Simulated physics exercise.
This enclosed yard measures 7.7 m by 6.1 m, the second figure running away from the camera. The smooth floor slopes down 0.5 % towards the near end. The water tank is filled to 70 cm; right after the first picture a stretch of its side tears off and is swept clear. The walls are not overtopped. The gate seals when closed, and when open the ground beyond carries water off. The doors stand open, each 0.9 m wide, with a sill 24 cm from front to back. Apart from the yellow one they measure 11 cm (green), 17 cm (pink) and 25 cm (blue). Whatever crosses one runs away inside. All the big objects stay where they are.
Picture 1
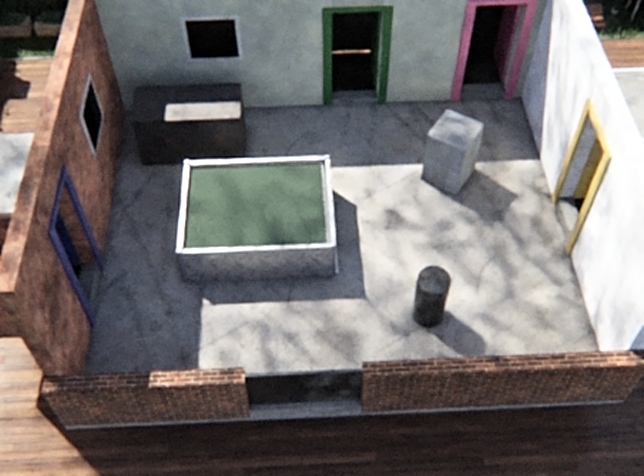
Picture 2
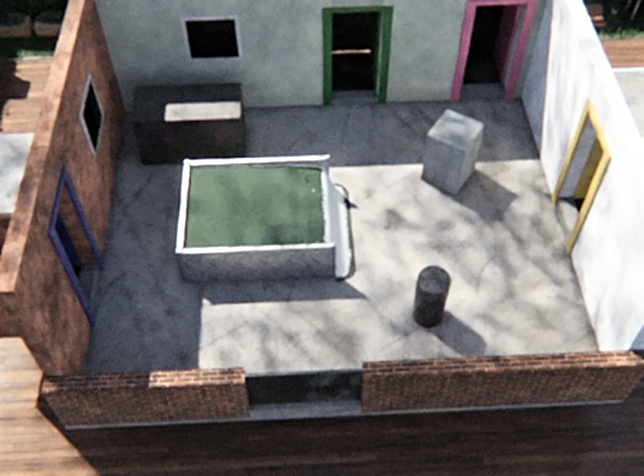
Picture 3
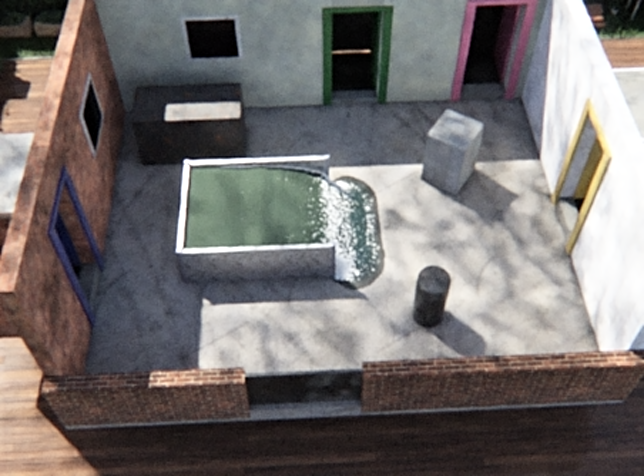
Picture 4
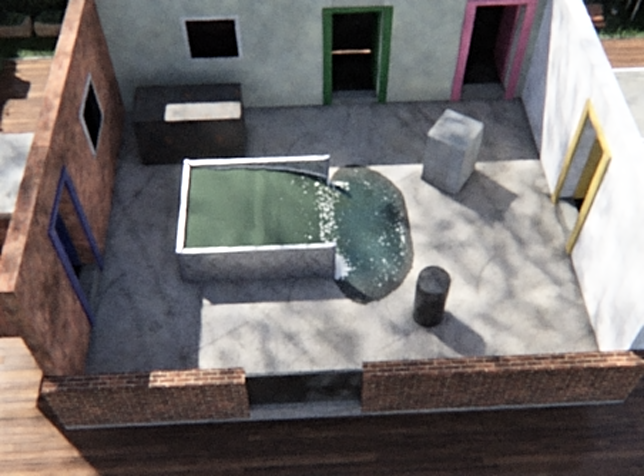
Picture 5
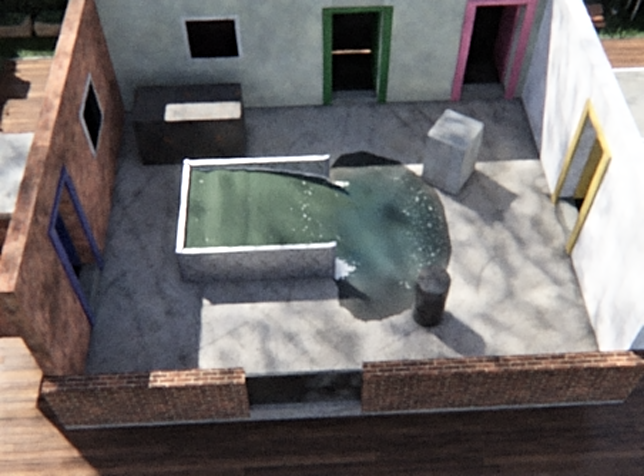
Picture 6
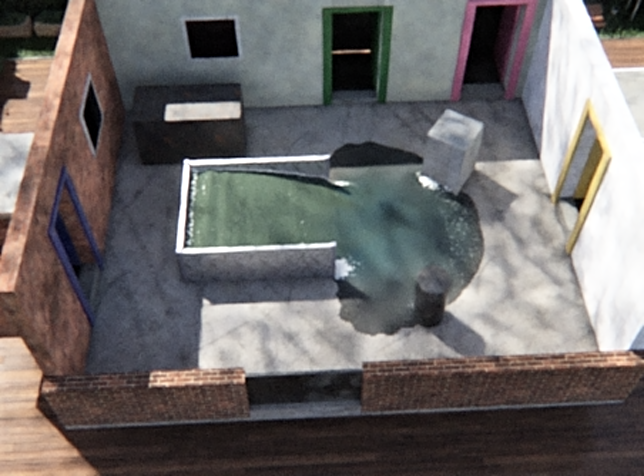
A walled yard with a water tank whose right side opens, water pouring out and spreading across the floor around a dark post.
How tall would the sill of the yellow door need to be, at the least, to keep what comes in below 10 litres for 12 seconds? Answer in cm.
Close to 33 cm is just enough.
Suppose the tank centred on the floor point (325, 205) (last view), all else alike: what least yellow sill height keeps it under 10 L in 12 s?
Some 32 cm.
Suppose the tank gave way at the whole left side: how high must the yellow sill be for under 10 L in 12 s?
Some 10.5 cm.
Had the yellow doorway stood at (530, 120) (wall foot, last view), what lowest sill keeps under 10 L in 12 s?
About 18 cm.
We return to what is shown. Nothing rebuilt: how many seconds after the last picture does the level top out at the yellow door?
At about 1.4 s.
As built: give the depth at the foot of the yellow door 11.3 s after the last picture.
About 5.0 cm.
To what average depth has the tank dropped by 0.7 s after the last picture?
Some 39 cm.
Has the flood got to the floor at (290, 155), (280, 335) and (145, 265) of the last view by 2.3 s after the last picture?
In that order: Dry, not reached, dry.
Then, 0.7 s after the last picture water covers 35 % of the floor, deepest (31 cm) near (431, 190); 24 cm at the yellow door, 0 litres in over its 23 cm sill.
Then, 2.3 s after the last picture water covers 45 % of the floor, deepest (42 cm) near (597, 368); 29 cm at the yellow door, 73 litres in over its 23 cm sill.
Then, 11.3 s after the last picture water covers 95 % of the floor, deepest (12 cm) near (114, 260); 5 cm at the yellow door, 85 litres in over its 23 cm sill.
At the yellow door as built, the water peaked near 35 cm, 1.3 s after the last picture.
With a sill of 27.5 cm, 38 litres would have come in within the 12 s; with 37 cm, 1 litre. So under 10 litres takes about 33 cm.
